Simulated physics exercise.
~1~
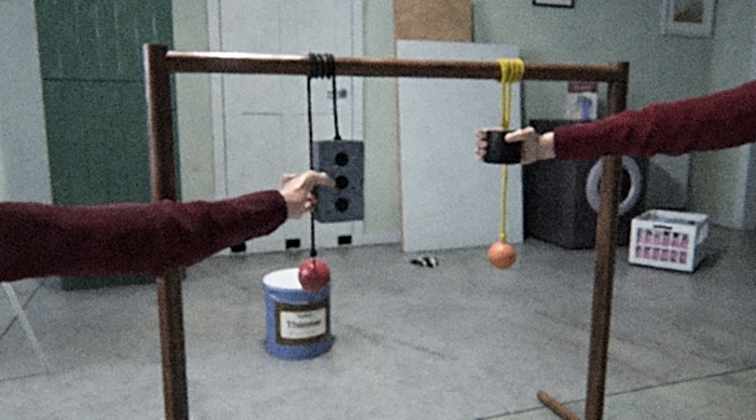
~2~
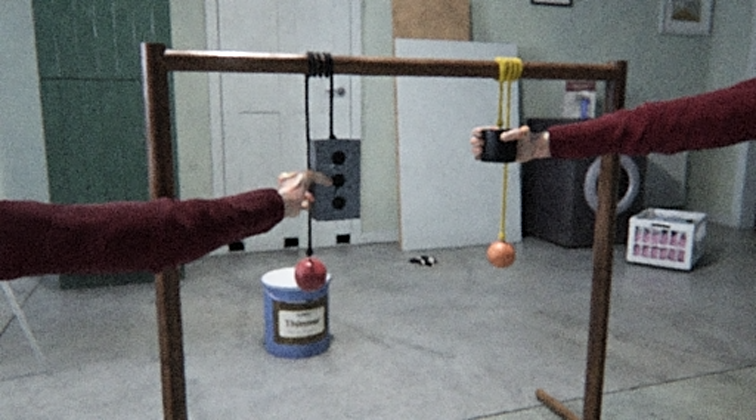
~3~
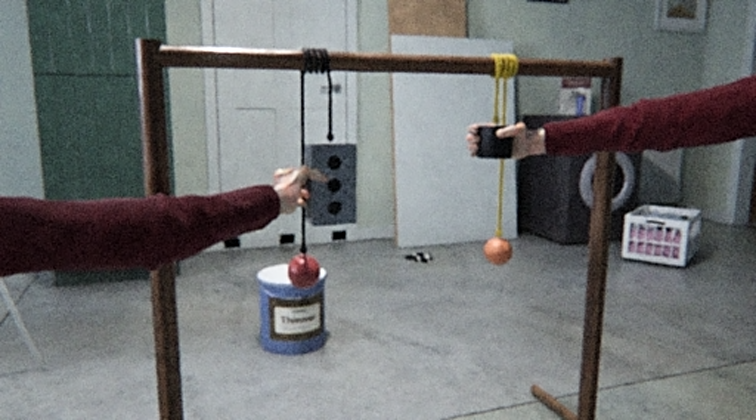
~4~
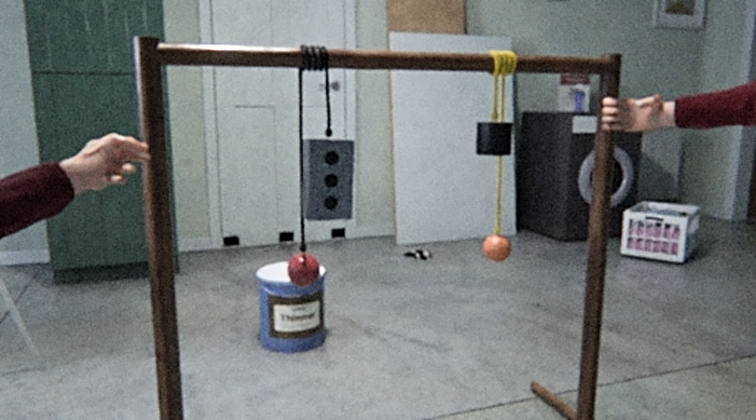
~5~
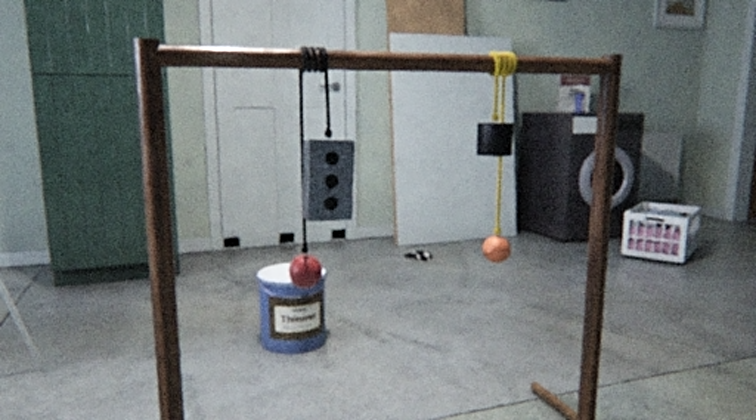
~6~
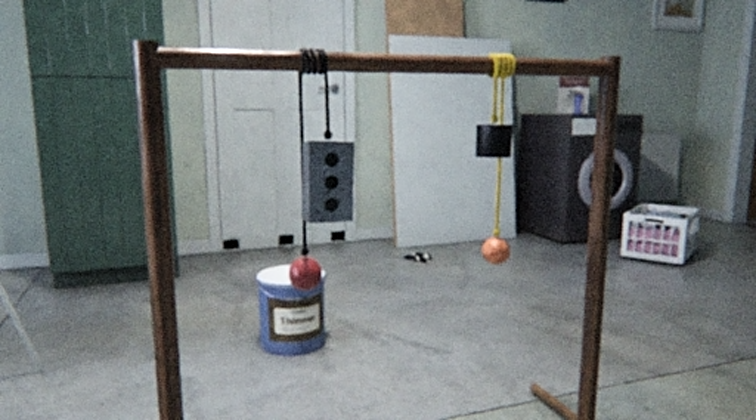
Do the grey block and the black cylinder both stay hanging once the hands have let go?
Yes, both stay up. The grey block keeps its height on the black cord and the black cylinder stays hanging on the yellow one.
